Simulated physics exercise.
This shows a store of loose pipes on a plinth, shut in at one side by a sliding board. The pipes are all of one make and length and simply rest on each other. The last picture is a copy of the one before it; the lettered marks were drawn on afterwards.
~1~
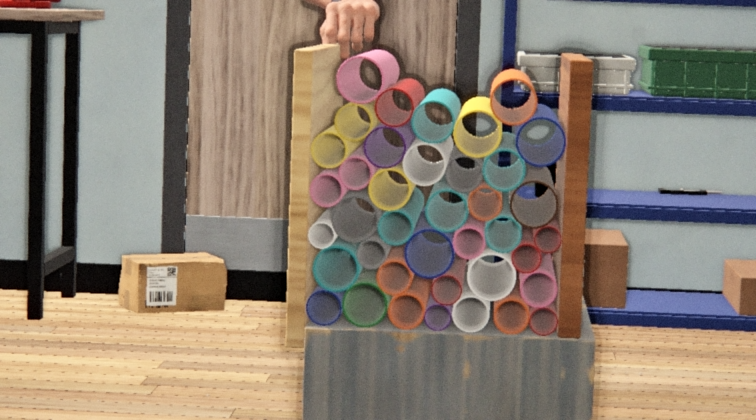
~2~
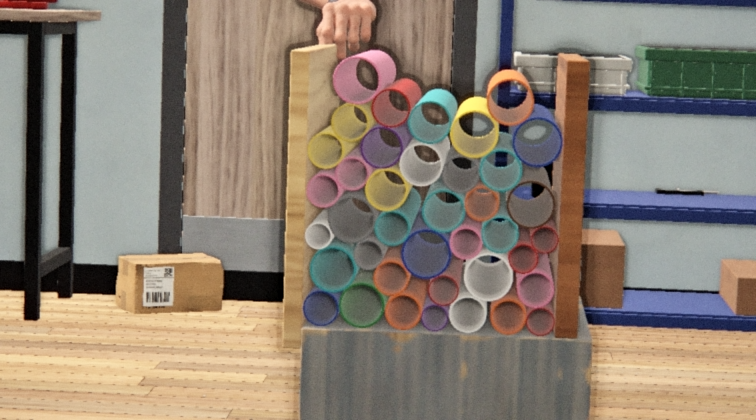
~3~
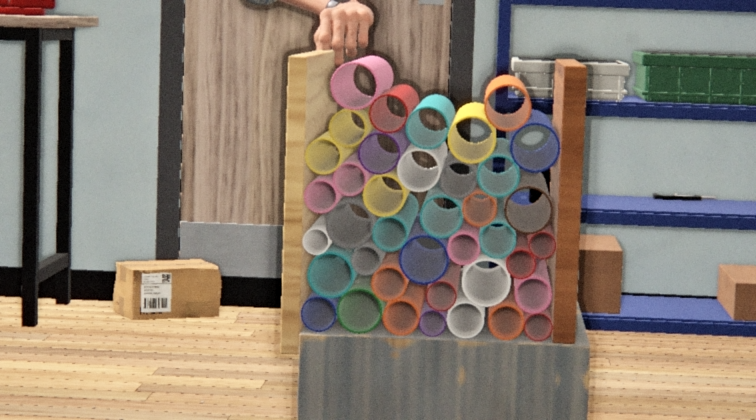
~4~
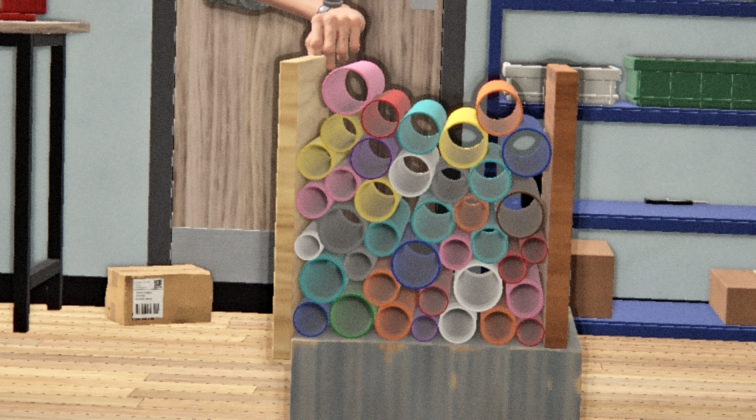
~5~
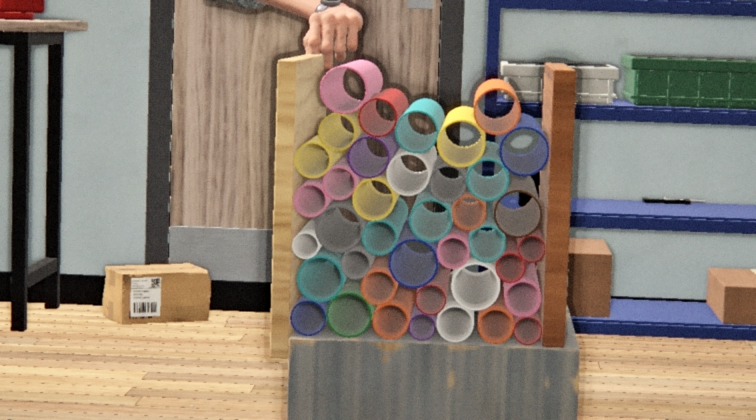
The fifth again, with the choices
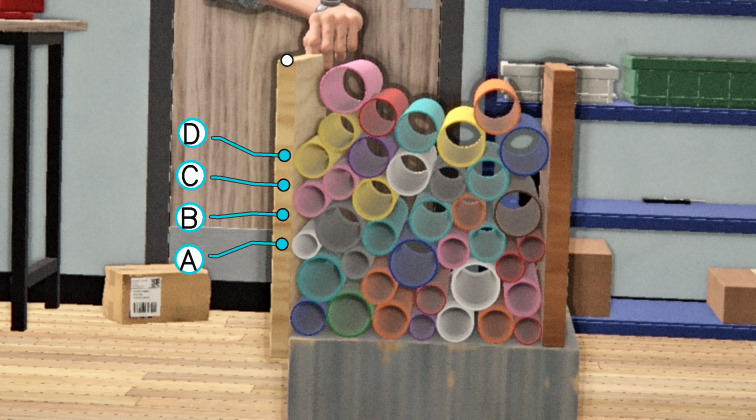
In a room with a wooden floor, a door and blue shelving, colourful open-ended pipes lie stacked on a grey plinth between two upright boards. A hand grips the top of the left board throughout, while the view shifts slightly and the stack shows no clear movement.
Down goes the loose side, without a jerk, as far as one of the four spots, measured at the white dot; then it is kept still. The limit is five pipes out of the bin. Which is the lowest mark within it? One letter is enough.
The lowest mark that will do is B.
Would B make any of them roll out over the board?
At B: Yes.
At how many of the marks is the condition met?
The number is three.
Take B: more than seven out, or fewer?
It loses fewer than seven.
On the marked copy, A at (282, 244); B at (283, 215); C at (284, 185); D at (285, 155); the white dot at (287, 60).
Taking B. A third of the way, top of the board (295, 129).
Two thirds of the way, top of the board (293, 207).
When it is over, top of the board (293, 214), three out over the board.
As for the rest, A more than five out over the board; C none out over the board; D none out over the board.
